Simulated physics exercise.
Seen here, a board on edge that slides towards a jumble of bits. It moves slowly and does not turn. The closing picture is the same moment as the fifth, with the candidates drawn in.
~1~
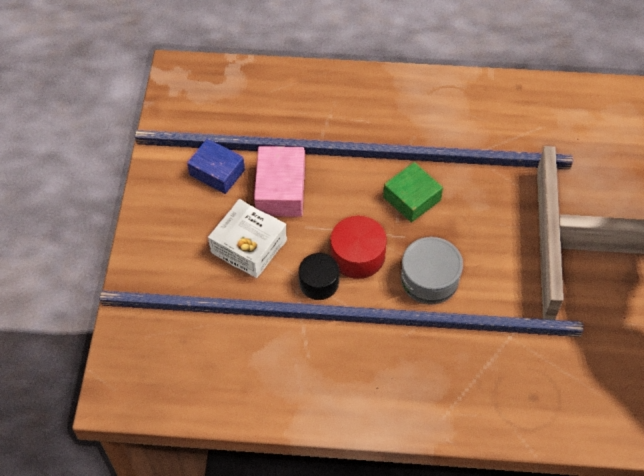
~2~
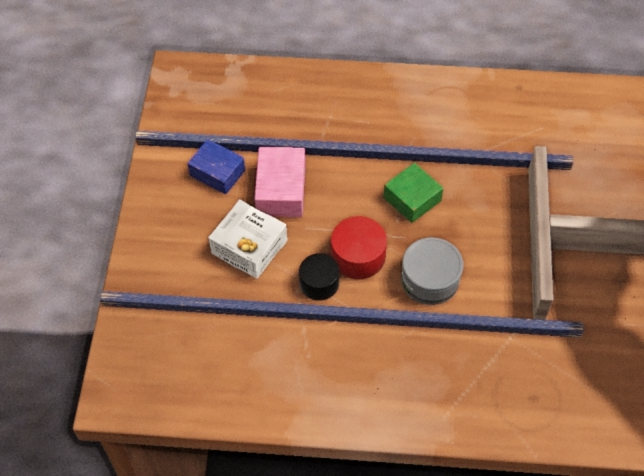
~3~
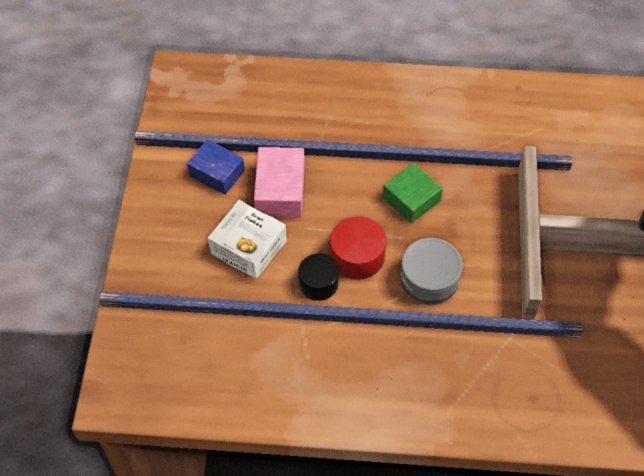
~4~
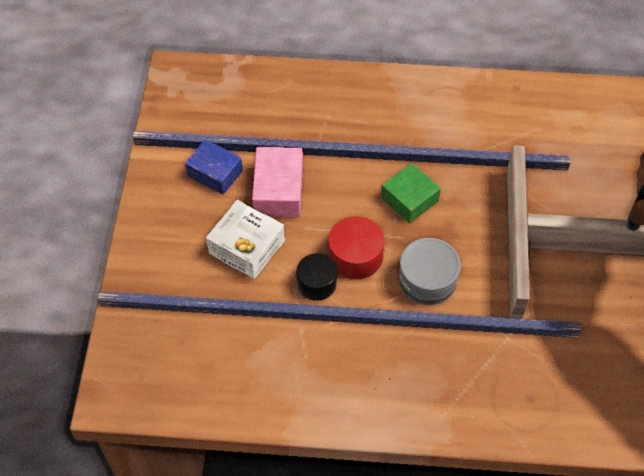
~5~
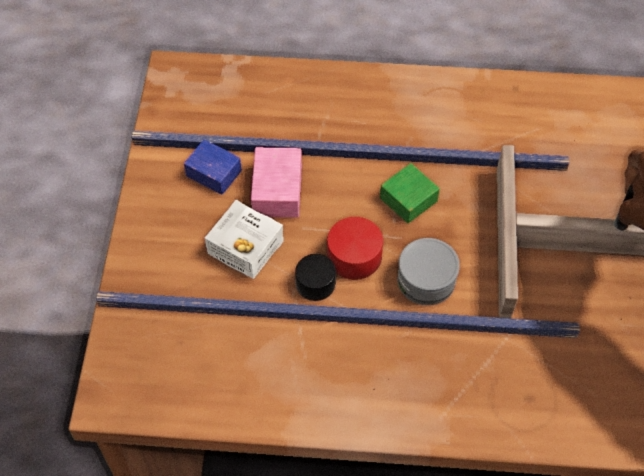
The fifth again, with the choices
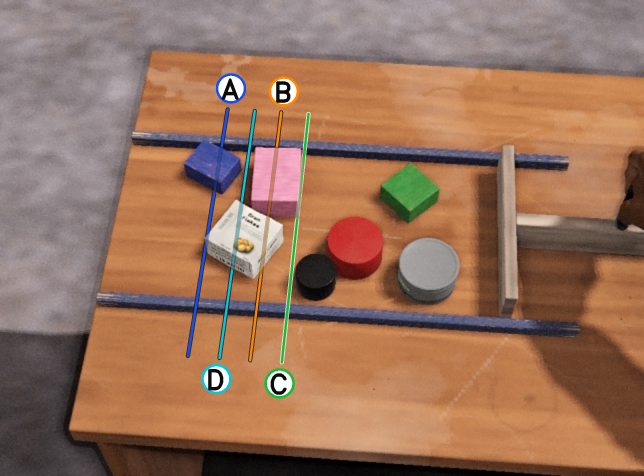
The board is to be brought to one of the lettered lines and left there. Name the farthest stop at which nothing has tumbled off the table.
D is the last safe line.
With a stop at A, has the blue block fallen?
By then, yes.
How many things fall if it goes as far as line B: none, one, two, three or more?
The count is none.
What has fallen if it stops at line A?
The blue block.
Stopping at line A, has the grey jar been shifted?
Yes.
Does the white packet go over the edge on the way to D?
No.
On the copy, A at (209, 223); B at (267, 227); C at (296, 229); D at (238, 225).
On D. First, board (412, 212); grey jar (372, 270); green block (375, 192).
Then, board (316, 206); blue block (203, 167); white packet (224, 235).
Finally, board (241, 201); blue block (133, 167); white packet (153, 229); nothing has fallen.
By contrast, A drops the blue block; B is safe but short; C is safe but short.
